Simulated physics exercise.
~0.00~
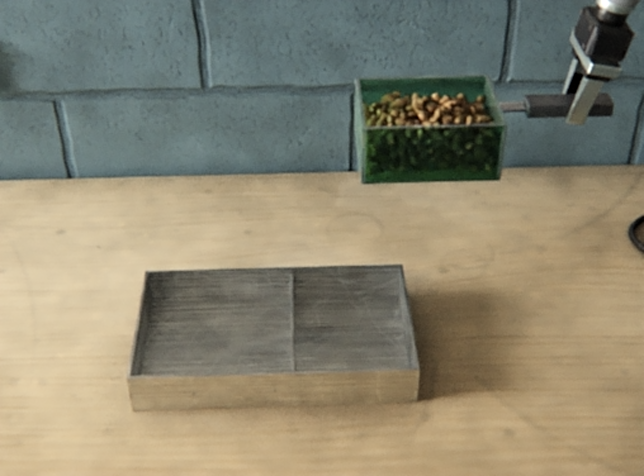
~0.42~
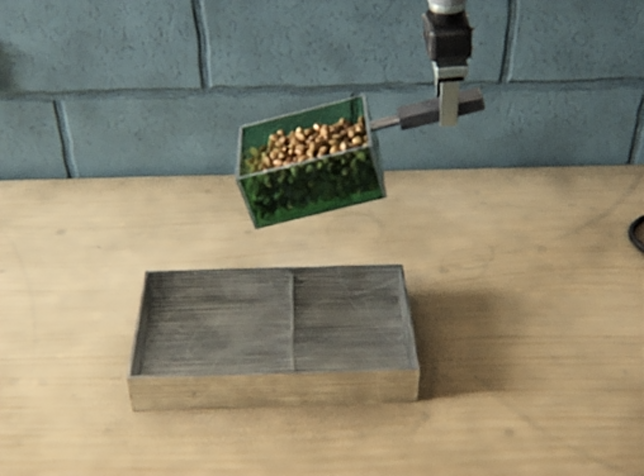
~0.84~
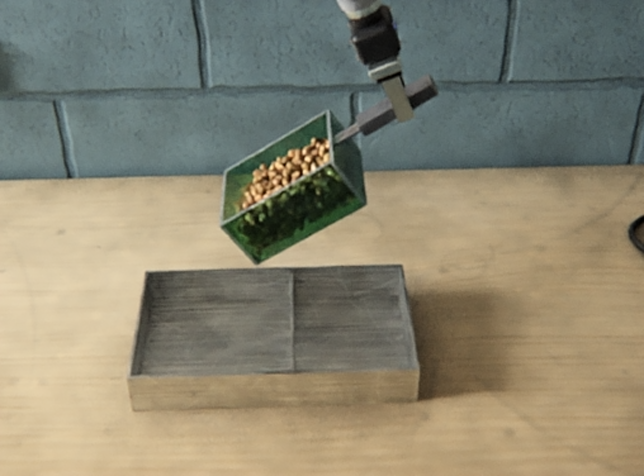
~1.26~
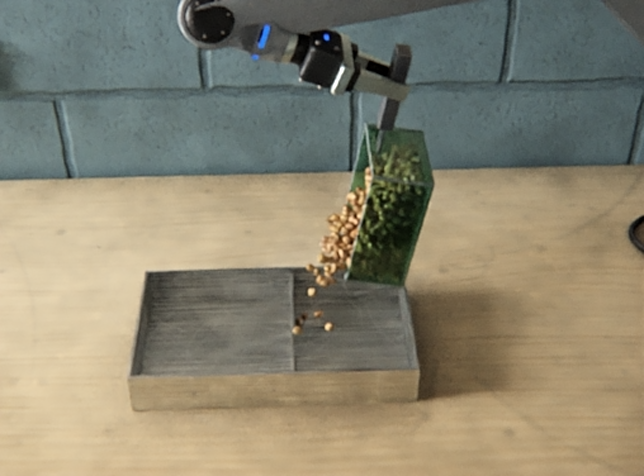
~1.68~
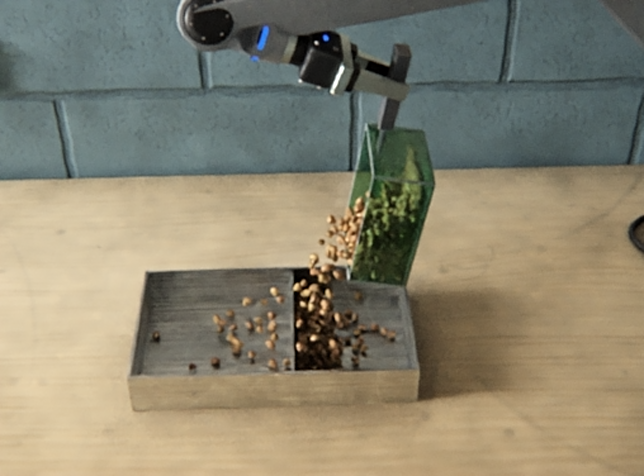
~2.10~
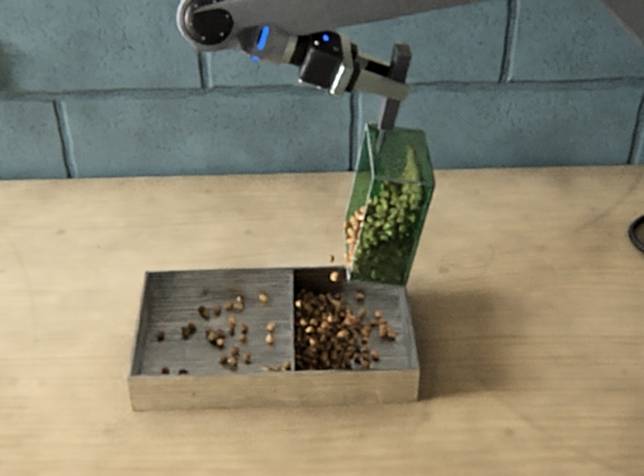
A robot arm tips a green box, spilling some beans into both parts of a divided tray.
